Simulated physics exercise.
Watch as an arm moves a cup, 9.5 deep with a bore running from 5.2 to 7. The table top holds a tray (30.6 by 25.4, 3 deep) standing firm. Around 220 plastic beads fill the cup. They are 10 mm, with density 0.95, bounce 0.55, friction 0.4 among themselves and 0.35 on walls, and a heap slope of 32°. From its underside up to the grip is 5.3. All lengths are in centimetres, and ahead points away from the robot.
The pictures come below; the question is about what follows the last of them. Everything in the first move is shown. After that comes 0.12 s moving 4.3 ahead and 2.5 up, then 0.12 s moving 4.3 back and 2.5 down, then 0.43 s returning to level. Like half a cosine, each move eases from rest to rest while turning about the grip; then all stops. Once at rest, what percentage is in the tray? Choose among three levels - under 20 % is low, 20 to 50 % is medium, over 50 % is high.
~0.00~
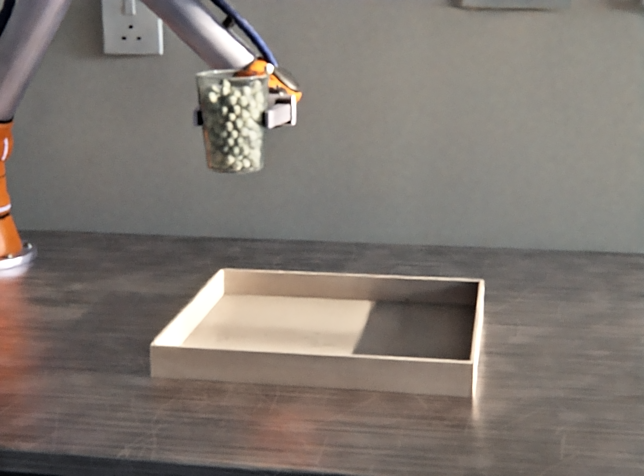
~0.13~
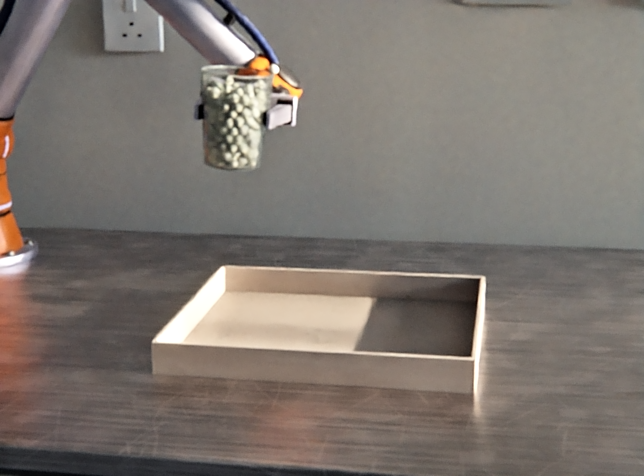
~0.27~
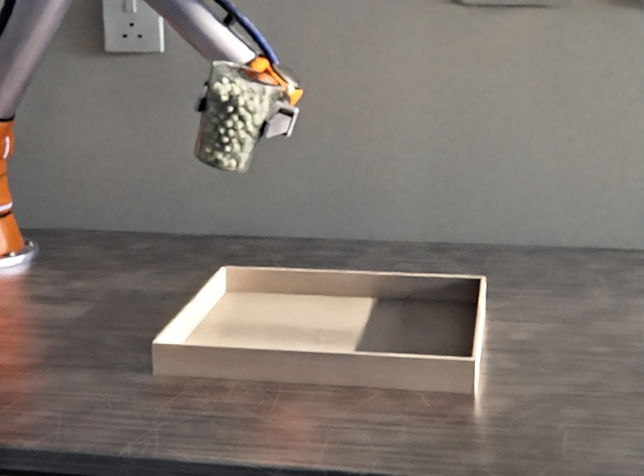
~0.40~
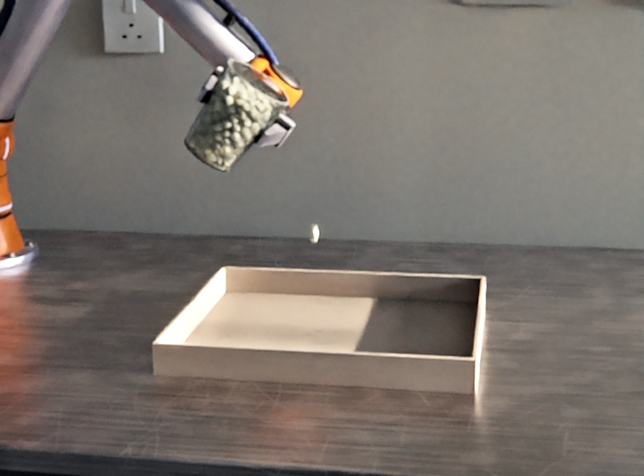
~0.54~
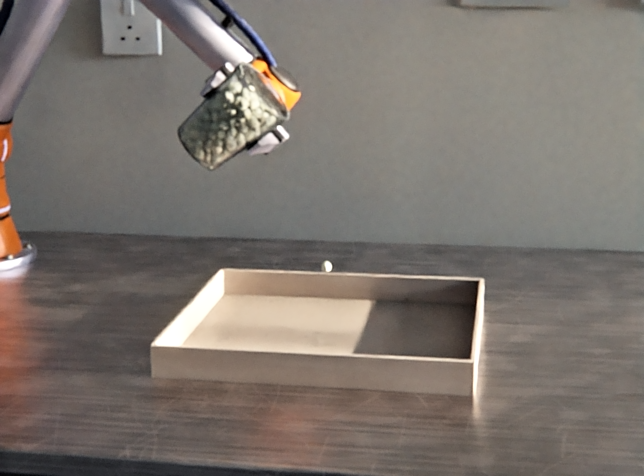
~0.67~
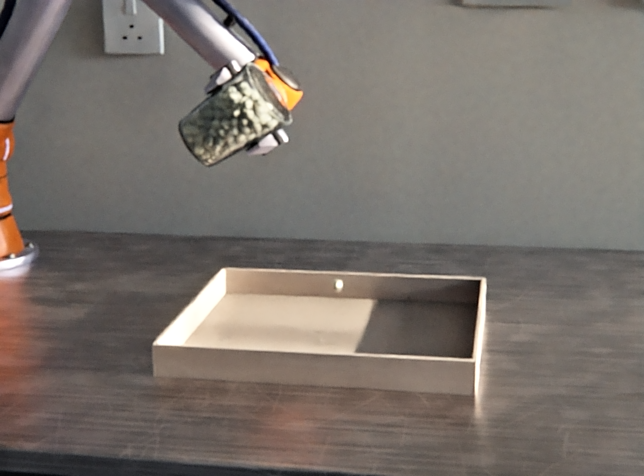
The level is medium.
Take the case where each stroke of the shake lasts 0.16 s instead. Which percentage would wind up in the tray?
Then about 15 per cent.
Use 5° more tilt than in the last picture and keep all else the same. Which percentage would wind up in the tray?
Roughly 45 percent then.
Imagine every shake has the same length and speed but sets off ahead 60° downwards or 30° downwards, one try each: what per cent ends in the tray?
Result: Approx. 5 % and 5 %, one try each.
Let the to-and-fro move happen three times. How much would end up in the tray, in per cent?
In that case it would be near 60 percent.
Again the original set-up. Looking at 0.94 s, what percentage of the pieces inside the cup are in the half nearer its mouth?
I'd say close to 55 per cent.
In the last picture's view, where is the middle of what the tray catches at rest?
Estimated centre at around (373, 334).
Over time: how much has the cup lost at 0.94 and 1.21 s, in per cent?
Taking the two times in order, I'd say 35 and then 40 per cent.
After 0.94 s, tilted 55° forward, highest piece 26 above the table; 140 in the cup, 1 in the tray, 80 in flight or on a rim.
After 1.21 s, tilted 12° forward, highest piece 27 above the table; 134 in the cup, 62 in the tray, 1 on the table or floor, 24 in flight or on a rim.
After 1.54 s, level, highest piece 26 above the table; 134 in the cup, 81 in the tray, 6 on the table or floor.
After 2.59 s, level, highest piece 26 above the table; 134 in the cup, 81 in the tray, 6 on the table or floor.
In the end, 134 in the cup, 81 in the tray, 6 on the table or floor. That is 37 % in the tray.
